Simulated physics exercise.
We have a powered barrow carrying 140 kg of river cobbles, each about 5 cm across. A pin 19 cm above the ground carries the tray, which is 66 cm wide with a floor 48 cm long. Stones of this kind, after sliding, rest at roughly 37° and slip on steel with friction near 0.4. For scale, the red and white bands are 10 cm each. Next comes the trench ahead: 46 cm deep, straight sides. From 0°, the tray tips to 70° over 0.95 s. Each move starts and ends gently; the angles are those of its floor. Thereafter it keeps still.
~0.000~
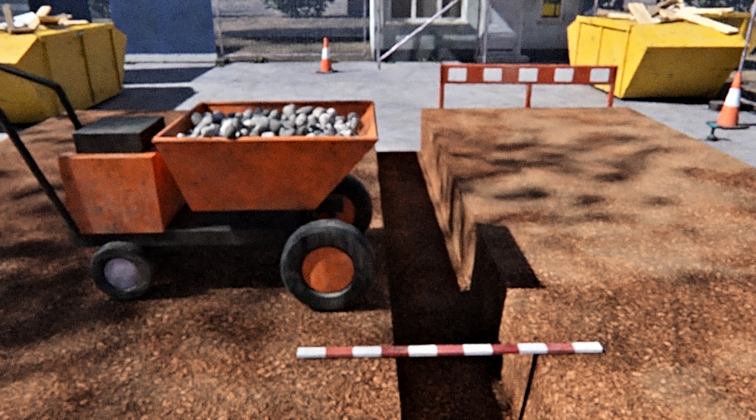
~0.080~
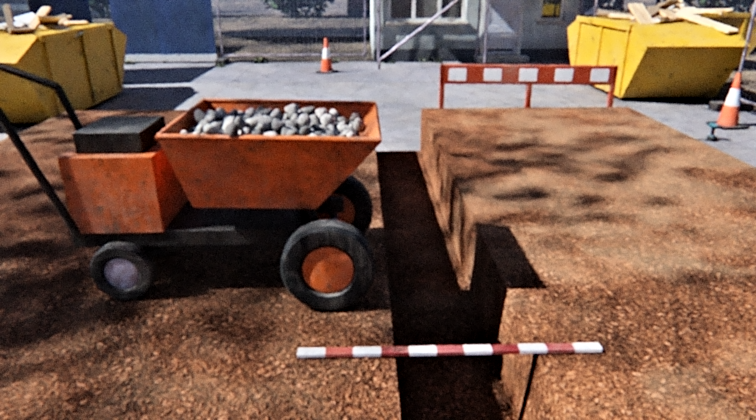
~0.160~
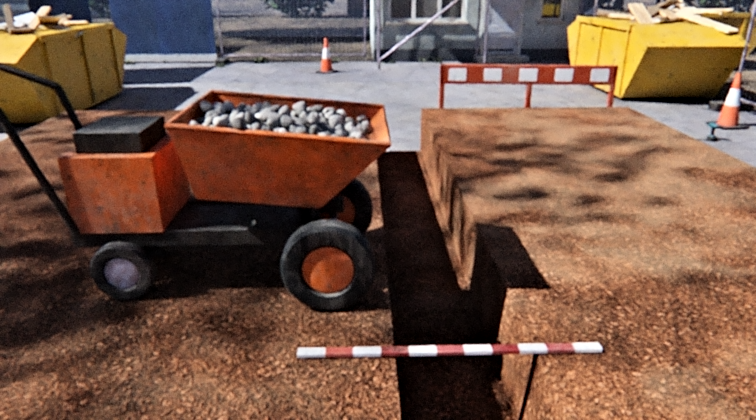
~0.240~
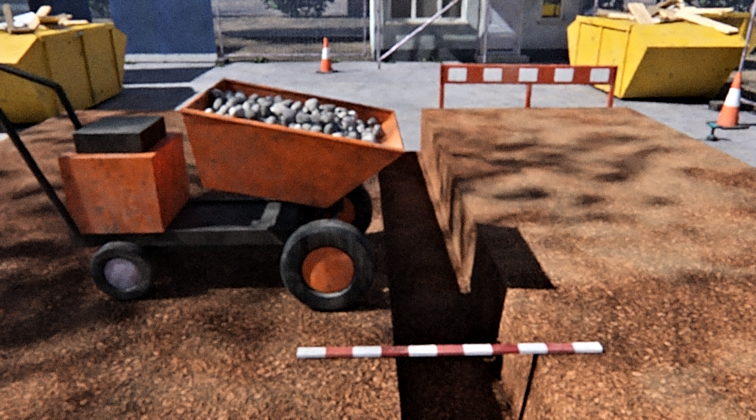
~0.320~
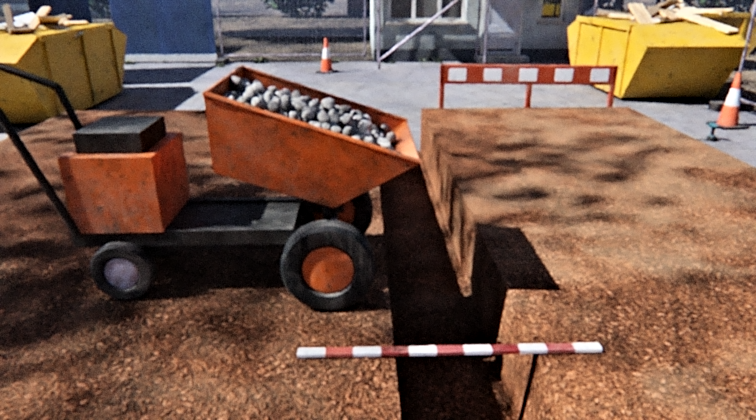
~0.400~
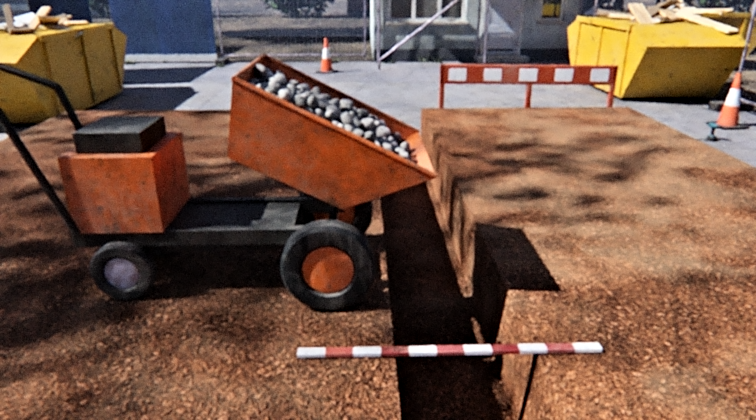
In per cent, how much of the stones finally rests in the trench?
Roughly 56 per cent of them.
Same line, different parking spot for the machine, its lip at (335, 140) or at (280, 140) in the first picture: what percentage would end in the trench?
From the first spot near 95, from the second near 100 per cent.
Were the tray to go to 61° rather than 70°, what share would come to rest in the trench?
About 55%.
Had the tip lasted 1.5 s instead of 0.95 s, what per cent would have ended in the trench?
It would come to roughly 65 per cent.
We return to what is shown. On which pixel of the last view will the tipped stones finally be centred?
Roughly at (488, 333).
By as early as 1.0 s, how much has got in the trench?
About 20 per cent by then.
After 0.7 s the floor is at 59°; 100 % in the tray; the foremost stones are at (463, 214).
After 1.0 s the floor is at 70°; 59 % in the tray, 20 % in the trench, 21 % past the trench; the foremost stones are at (565, 269).
After 1.4 s the floor is at 70°; 22 % in the tray, 35 % in the trench, 43 % past the trench; the foremost stones are at (698, 274).
After 3.3 s the floor is at 70°; 0 % in the tray, 56 % in the trench, 44 % past the trench; the foremost stones are past the picture's edge.
